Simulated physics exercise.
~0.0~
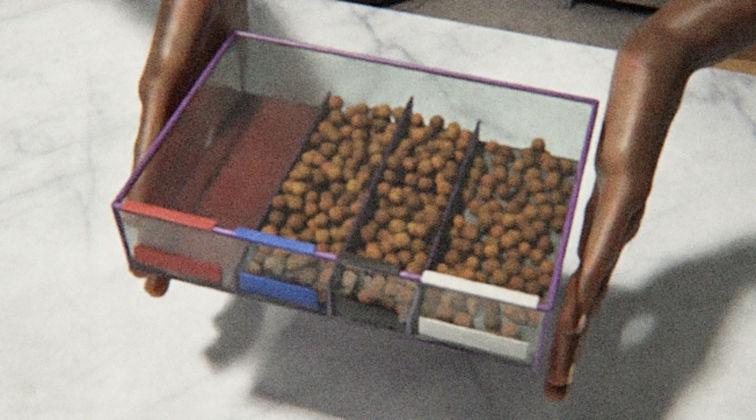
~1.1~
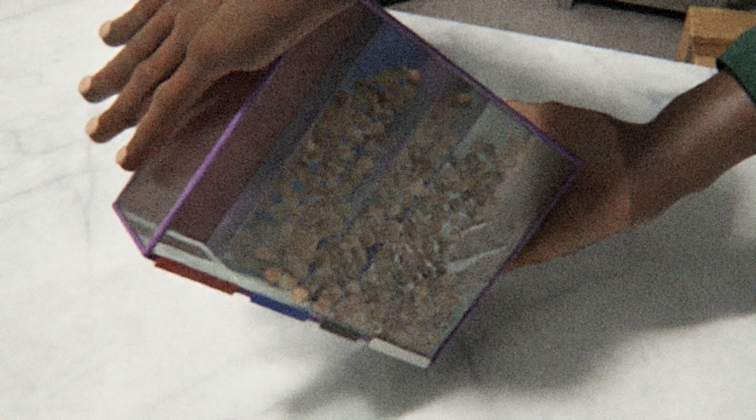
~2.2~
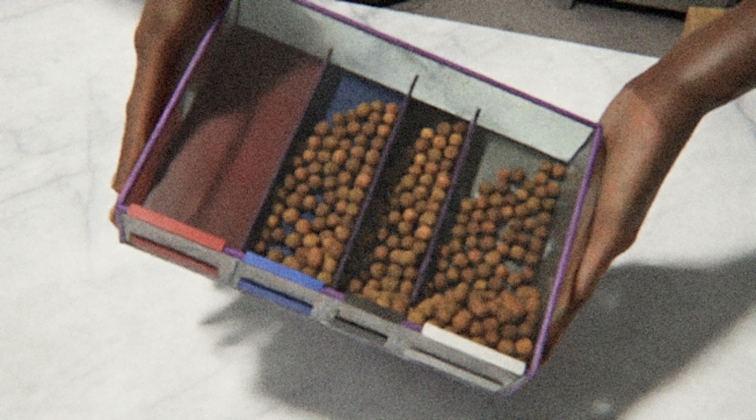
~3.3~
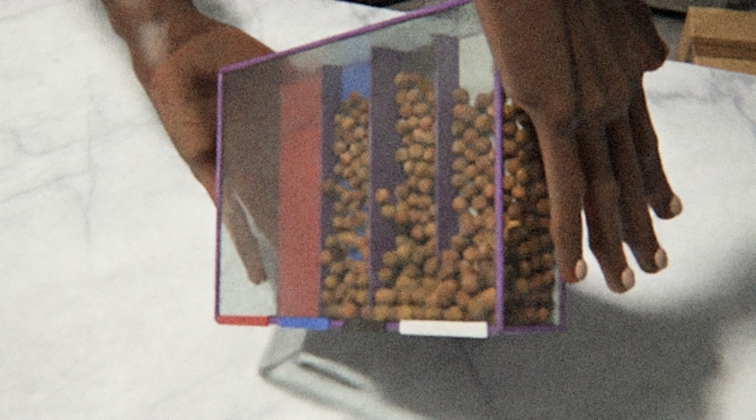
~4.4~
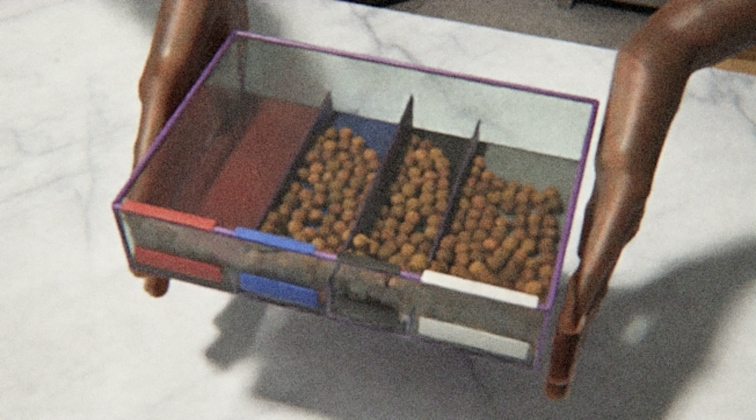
To begin with, two hands hold a clear, purple-edged box above a marble table, with round brown cereal balls filling its blue, black and white sections while the red one looks empty. The hands tip the box steeply, the left reaching over it and the right supporting it from beneath. They bring it back almost level, and the balls lie mostly toward the near side. Next they tip it steeply another way, the right hand now over its right side. Finally the box is level again, with balls in the blue, black and white sections and the red floor looking bare.
